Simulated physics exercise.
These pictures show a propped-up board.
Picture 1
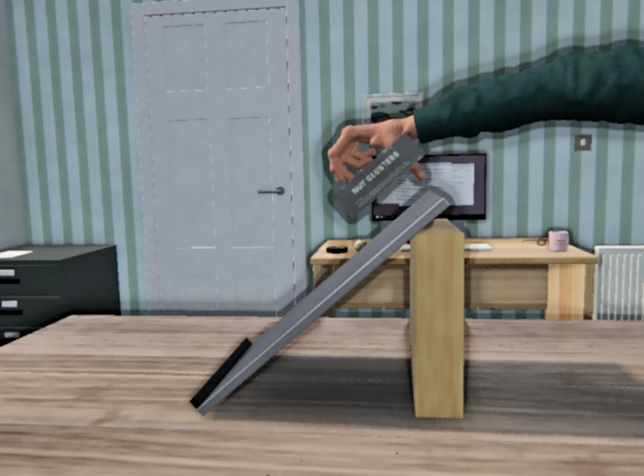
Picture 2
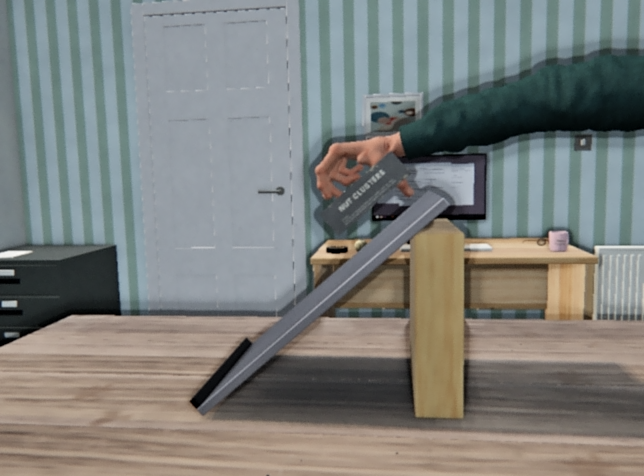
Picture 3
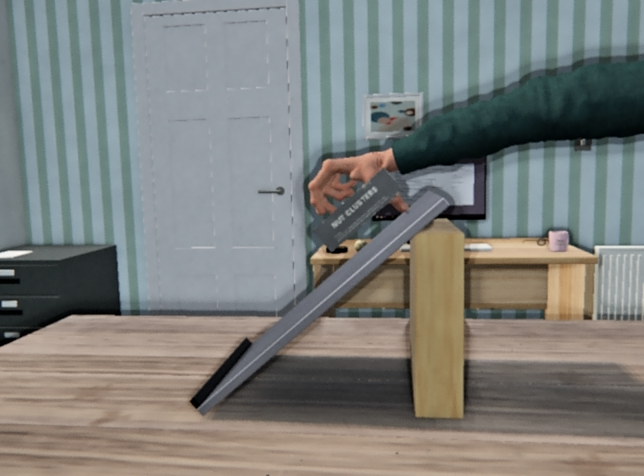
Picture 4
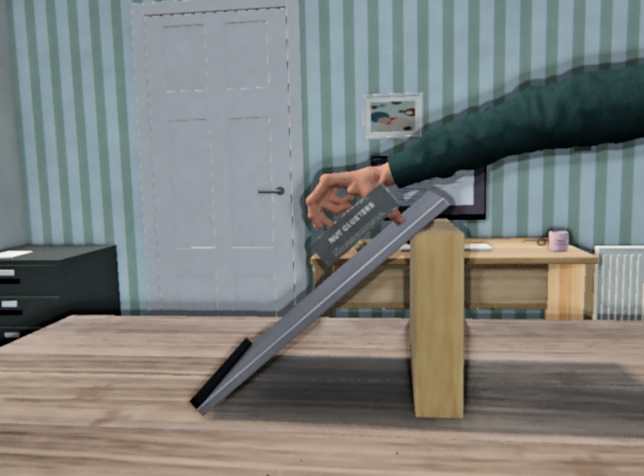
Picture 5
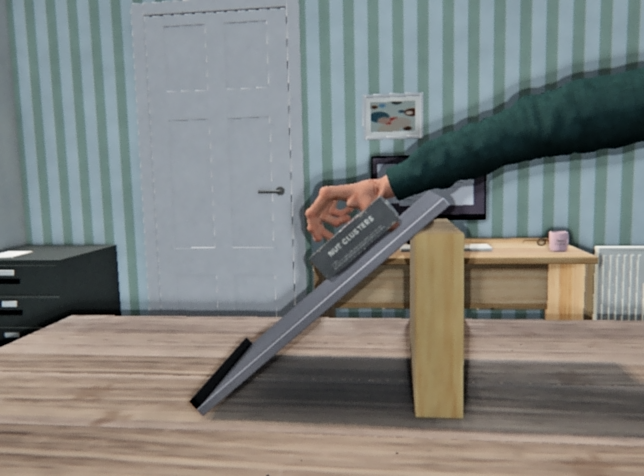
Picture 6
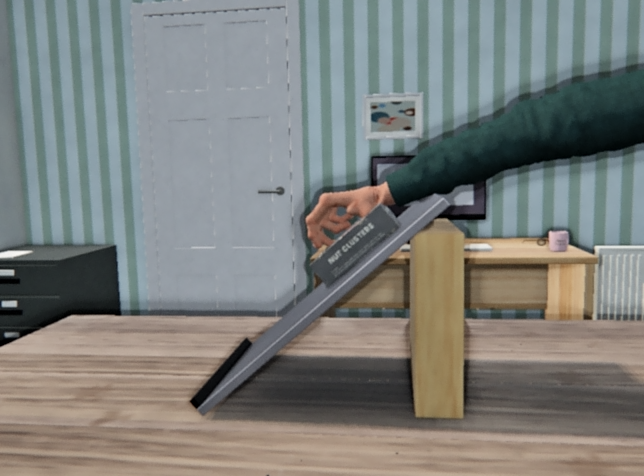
In a room with striped wallpaper, a hand lowers a grey packet onto a propped-up sloping board and keeps hold of it.
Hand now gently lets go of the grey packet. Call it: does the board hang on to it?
No, it goes down the board.
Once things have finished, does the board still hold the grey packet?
At the end, the grey packet remains up there.
Then, 0.30 s past the last view, grey packet displaced a little near (319, 274).
Then, 0.40 s past the last view, grey packet displaced about its own width near (275, 313).
Finally, moved from the start, grey packet. Final places as the last picture's camera would see them, grey packet near (252, 333). The grey packet runs down the board.
